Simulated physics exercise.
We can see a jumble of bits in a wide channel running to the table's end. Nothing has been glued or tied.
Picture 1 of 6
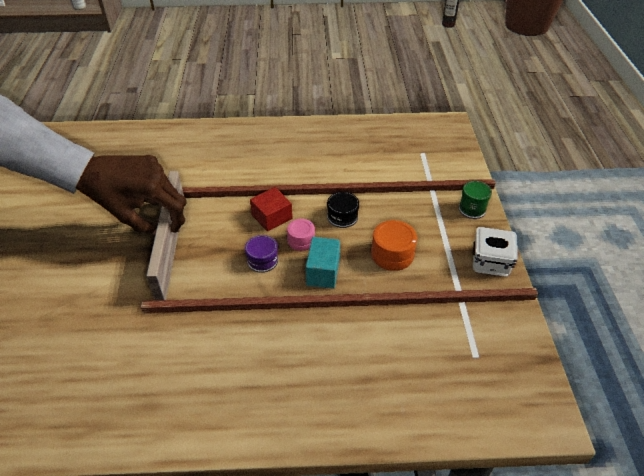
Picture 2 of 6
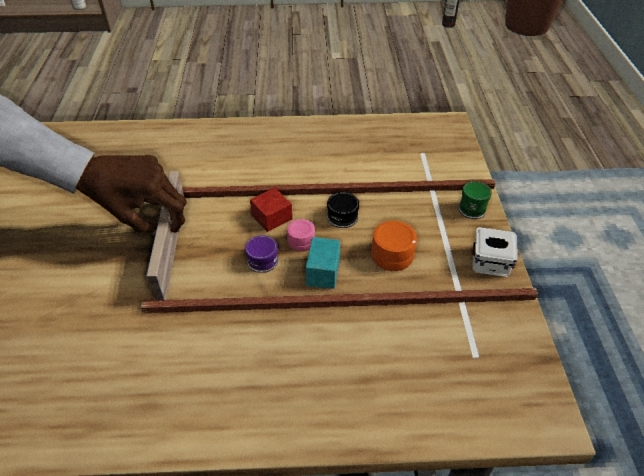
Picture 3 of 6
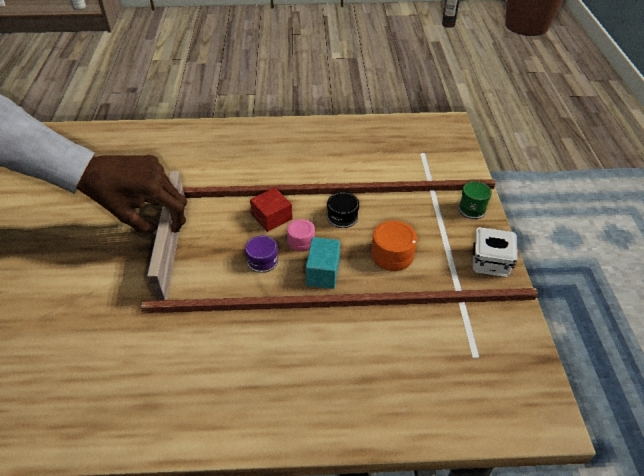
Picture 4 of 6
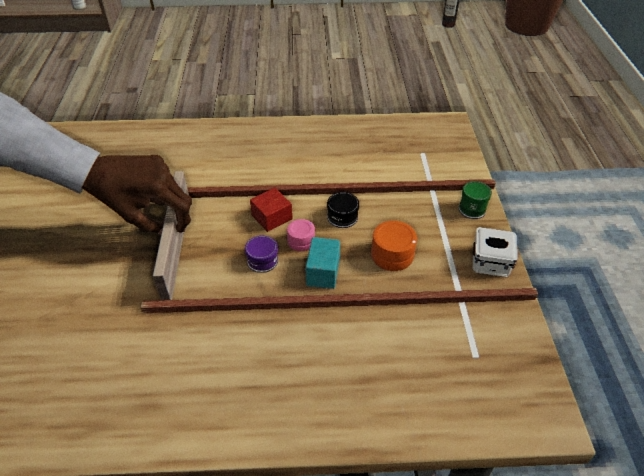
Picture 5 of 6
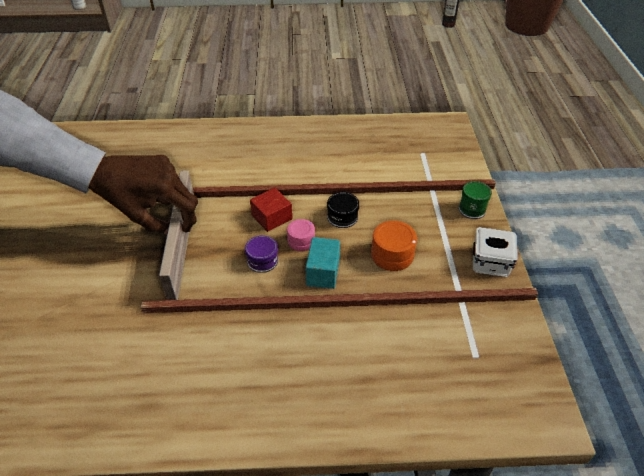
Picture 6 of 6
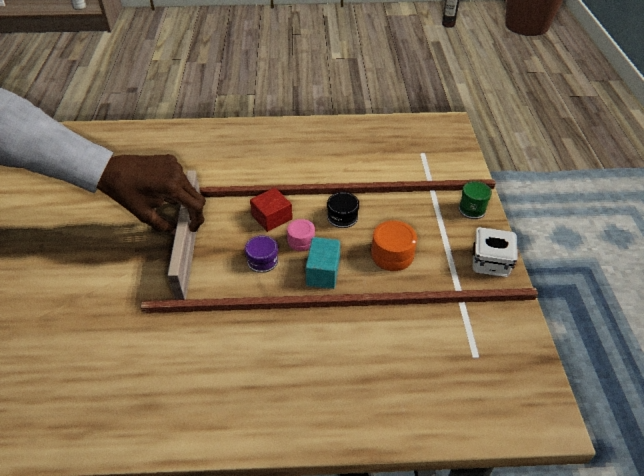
A wooden tabletop in a room with a plank floor and a blue patterned rug is seen from above at an angle, the camera staying still. Between two dark red rails lie red and turquoise blocks, purple, pink, black and orange round pieces, with a green pot and white case beyond a white tape line. A hand at left holds a board upright, still at first, then slides it slightly right, touching nothing else.
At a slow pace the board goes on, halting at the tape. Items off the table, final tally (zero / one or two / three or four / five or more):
I predict one or two come down off the table.
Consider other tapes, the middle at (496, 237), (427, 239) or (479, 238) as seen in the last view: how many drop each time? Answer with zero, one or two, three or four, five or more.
In order: 3 or 4, none, three to four.
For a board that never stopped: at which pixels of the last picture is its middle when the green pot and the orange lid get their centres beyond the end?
I'd put it close to (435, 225), and close to (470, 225) for the other one.
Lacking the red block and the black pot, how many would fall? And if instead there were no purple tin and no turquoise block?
0, then 1.
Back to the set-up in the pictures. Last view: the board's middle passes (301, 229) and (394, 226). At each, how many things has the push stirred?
Tally: First 5; then 6.
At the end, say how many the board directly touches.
That comes to 4.
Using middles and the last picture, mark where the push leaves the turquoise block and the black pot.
You'll see the turquoise block at (479, 275), with the black pot at (485, 206).
A little later, none off yet; white case at rest near (494, 253); green pot at rest near (475, 200); orange lid at rest near (394, 246).
When it is over, the number that fall off is one or two; down, green pot and white case.
